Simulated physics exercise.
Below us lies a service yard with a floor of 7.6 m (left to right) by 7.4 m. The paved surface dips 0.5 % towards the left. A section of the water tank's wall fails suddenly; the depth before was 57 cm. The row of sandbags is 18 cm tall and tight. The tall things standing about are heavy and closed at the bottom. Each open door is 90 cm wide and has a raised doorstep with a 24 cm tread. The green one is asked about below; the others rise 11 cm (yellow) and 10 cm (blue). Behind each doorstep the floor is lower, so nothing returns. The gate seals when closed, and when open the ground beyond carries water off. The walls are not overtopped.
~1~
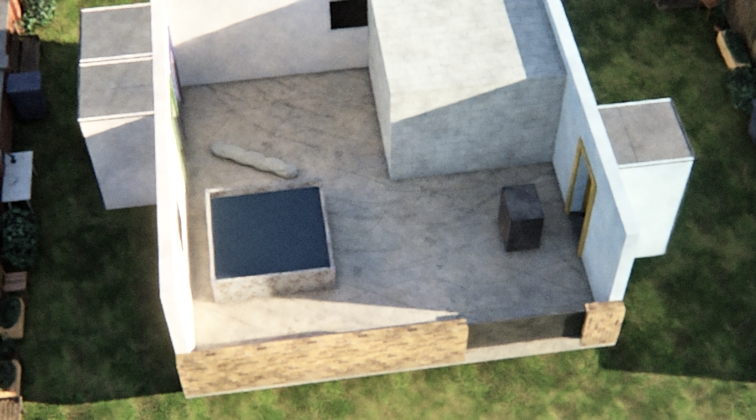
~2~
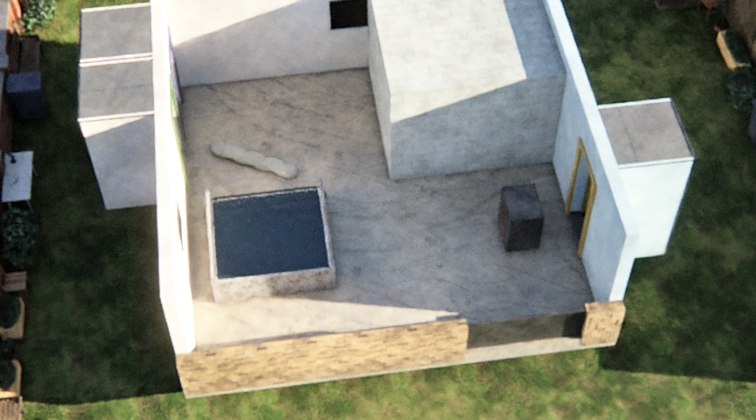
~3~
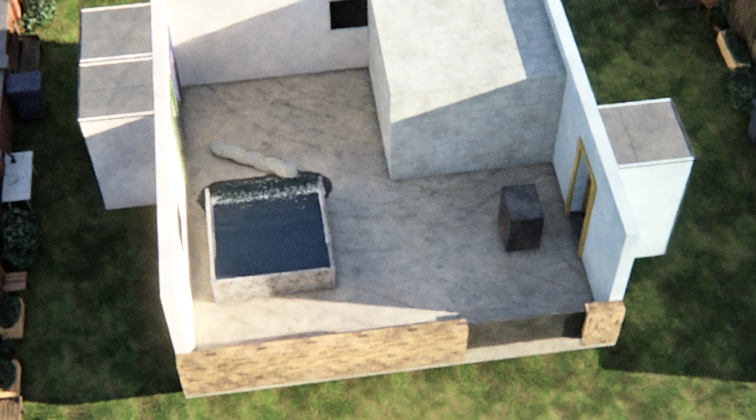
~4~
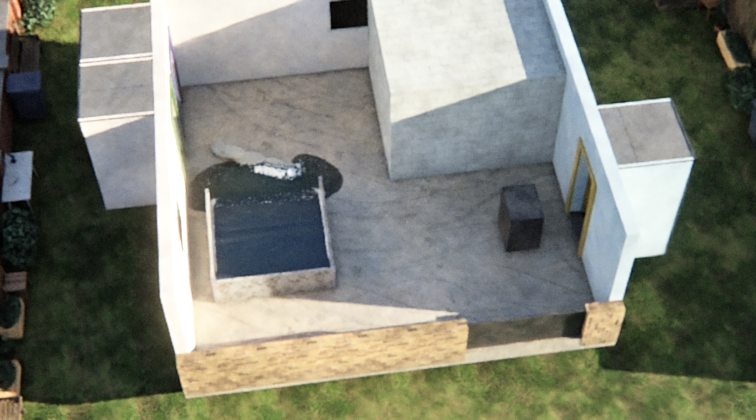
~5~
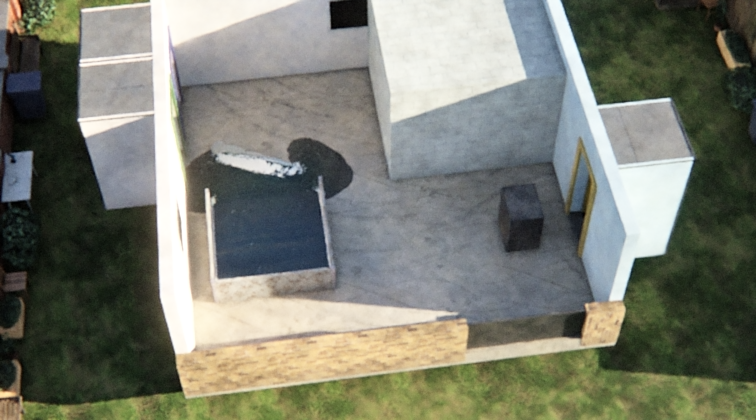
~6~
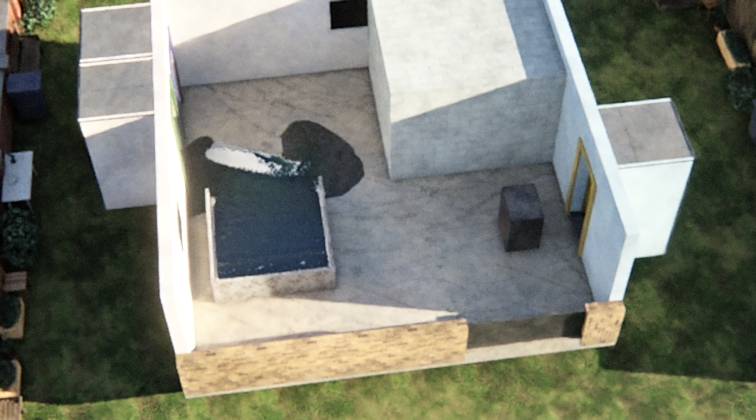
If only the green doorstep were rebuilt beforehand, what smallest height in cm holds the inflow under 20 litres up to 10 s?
About 31 cm.
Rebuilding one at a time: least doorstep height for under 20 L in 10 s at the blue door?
About 12.5 cm at blue.
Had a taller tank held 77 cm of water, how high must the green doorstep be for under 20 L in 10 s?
About 37 cm.
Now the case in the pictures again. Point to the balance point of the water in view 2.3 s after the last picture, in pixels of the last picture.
Around (266, 162).
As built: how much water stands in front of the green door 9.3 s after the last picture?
Roughly 10.5 cm deep.
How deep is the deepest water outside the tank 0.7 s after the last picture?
About 40 cm.
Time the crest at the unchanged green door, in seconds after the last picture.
Near 1.0 s.
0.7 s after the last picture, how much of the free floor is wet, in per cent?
Near 30 per cent is wet.
Then, 0.7 s after the last picture water covers 30 % of the floor, deepest (40 cm) near (185, 160); 29 cm at the green door, 3 litres in over its 25 cm doorstep.
Then, 2.3 s after the last picture water covers 40 % of the floor, deepest (30 cm) near (187, 180); 29 cm at the green door, 59 litres in over its 25 cm doorstep.
Then, 9.3 s after the last picture water covers 85 % of the floor, deepest (12 cm) near (250, 200); 11 cm at the green door, 66 litres in over its 25 cm doorstep.
At the green door as built, the water peaked near 34 cm, 1.1 s after the last picture.
With a doorstep of 27 cm, 45 litres would have come in within the 10 s; with 36.5 cm, 5 litres. So under 20 litres takes about 31 cm.
